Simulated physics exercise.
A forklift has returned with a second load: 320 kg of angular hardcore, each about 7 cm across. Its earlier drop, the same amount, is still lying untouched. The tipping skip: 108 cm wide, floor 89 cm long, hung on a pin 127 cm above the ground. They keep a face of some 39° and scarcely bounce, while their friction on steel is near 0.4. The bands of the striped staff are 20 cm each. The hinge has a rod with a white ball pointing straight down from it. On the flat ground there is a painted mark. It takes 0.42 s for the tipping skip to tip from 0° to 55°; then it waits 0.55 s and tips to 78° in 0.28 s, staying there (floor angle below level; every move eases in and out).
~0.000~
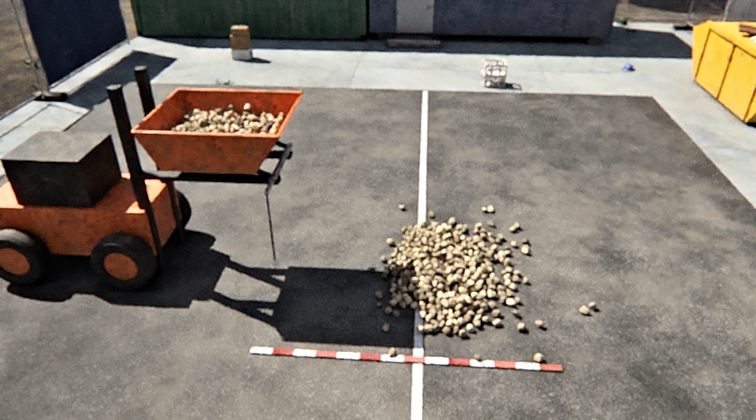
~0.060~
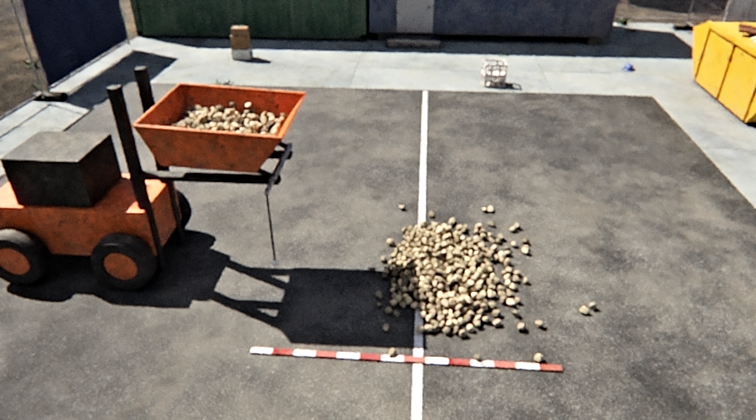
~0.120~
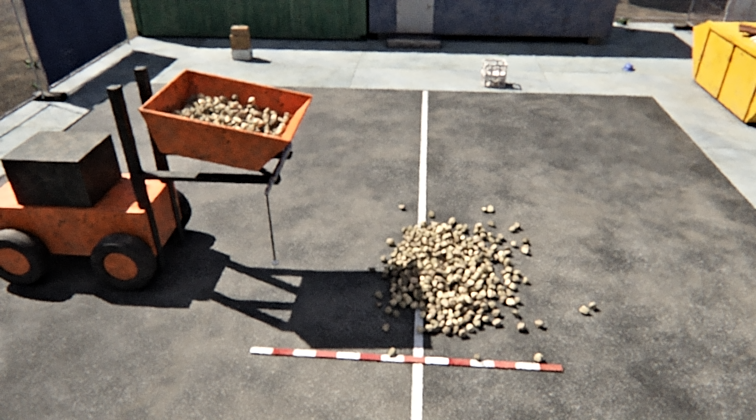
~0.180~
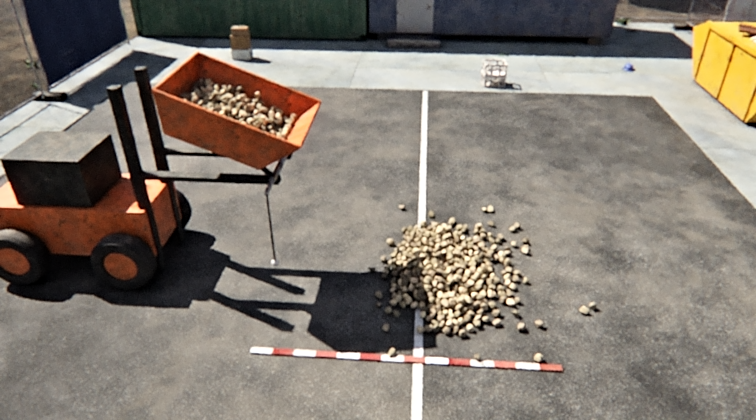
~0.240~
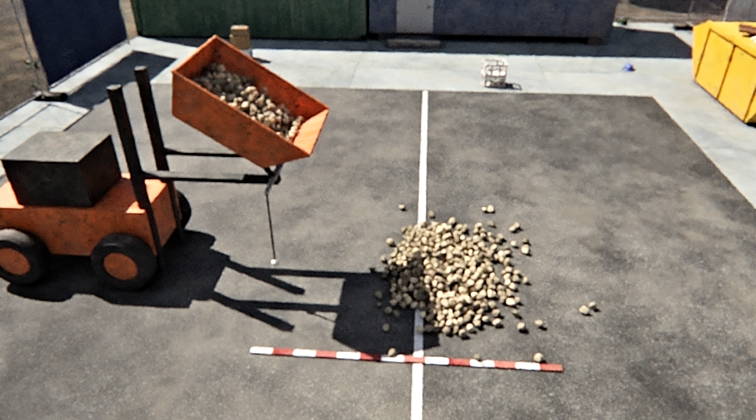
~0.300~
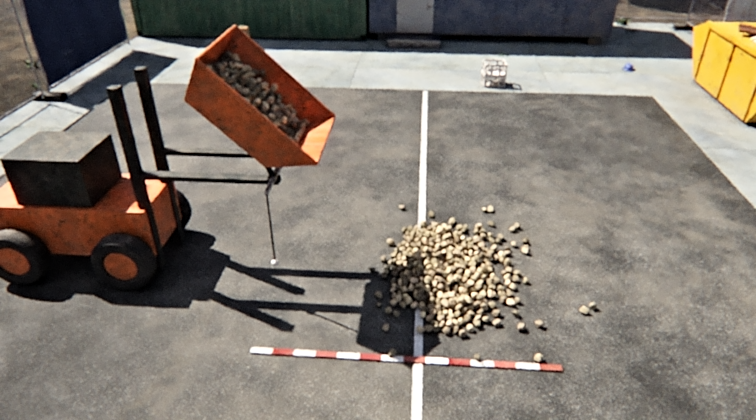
An orange forklift-like machine with a dark box on top stands at the left of a sunlit grey paved yard, seen from above, holding up an orange skip of pale stones. A heap of similar stones lies on a white line beside a red-and-white striped staff, with a yellow container at upper right. The skip tilts steadily, its left end rising and its right end lowering, while the stones shift inside, its shadow slides right toward the heap, and the machine and camera stay still.
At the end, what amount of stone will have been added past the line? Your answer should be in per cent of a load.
Close to 29 parts in a hundred.
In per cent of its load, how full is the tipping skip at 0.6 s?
100 % still inside.
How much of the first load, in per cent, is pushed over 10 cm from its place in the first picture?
Roughly 10 percent.
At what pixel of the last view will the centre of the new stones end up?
Near (391, 264).
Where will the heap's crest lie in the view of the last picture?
Expect the peak around (435, 253).
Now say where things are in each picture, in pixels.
The first picture shows lip at (279, 137), floor tilted 0°, highest stones at (229, 117). The earlier load is highest near (431, 255), 22 cm above ground level, 22 % short of the line, 78 % past the line.
In the second picture, the tipping skip is at 3°, its lip at (282, 138); the top of the load is at (219, 114); the stones move at 0.9 m/s on average.
The third picture shows lip at (290, 141), floor tilted 11°, highest stones at (199, 106); the stones move at 1.6 m/s on average.
The fourth picture shows lip at (300, 147), floor tilted 22°, highest stones at (200, 89); the stones move at 2.1 m/s on average.
The fifth picture shows lip at (310, 156), floor tilted 33°, highest stones at (210, 73); the stones move at 2.2 m/s on average.
The sixth picture shows lip at (317, 164), floor tilted 44°, highest stones at (223, 61); the stones move at 2.0 m/s on average.
After 0.4 s the floor is at 55°; in per cent of one load, 100 in the tipping skip, 22 short of the line, 78 past the line; the foremost stones are at (541, 270).
After 0.6 s the floor is at 55°; in per cent of one load, 100 in the tipping skip, 22 short of the line, 78 past the line; the foremost stones are at (541, 270).
After 1.7 s the floor is at 78°; in per cent of one load, 22 in the tipping skip, 71 short of the line, 108 past the line; the foremost stones are at (590, 282).
After 4.3 s the floor is at 78°; in per cent of one load, 0 in the tipping skip, 92 short of the line, 108 past the line; the foremost stones are at (612, 283). Net gain past the line, 29.
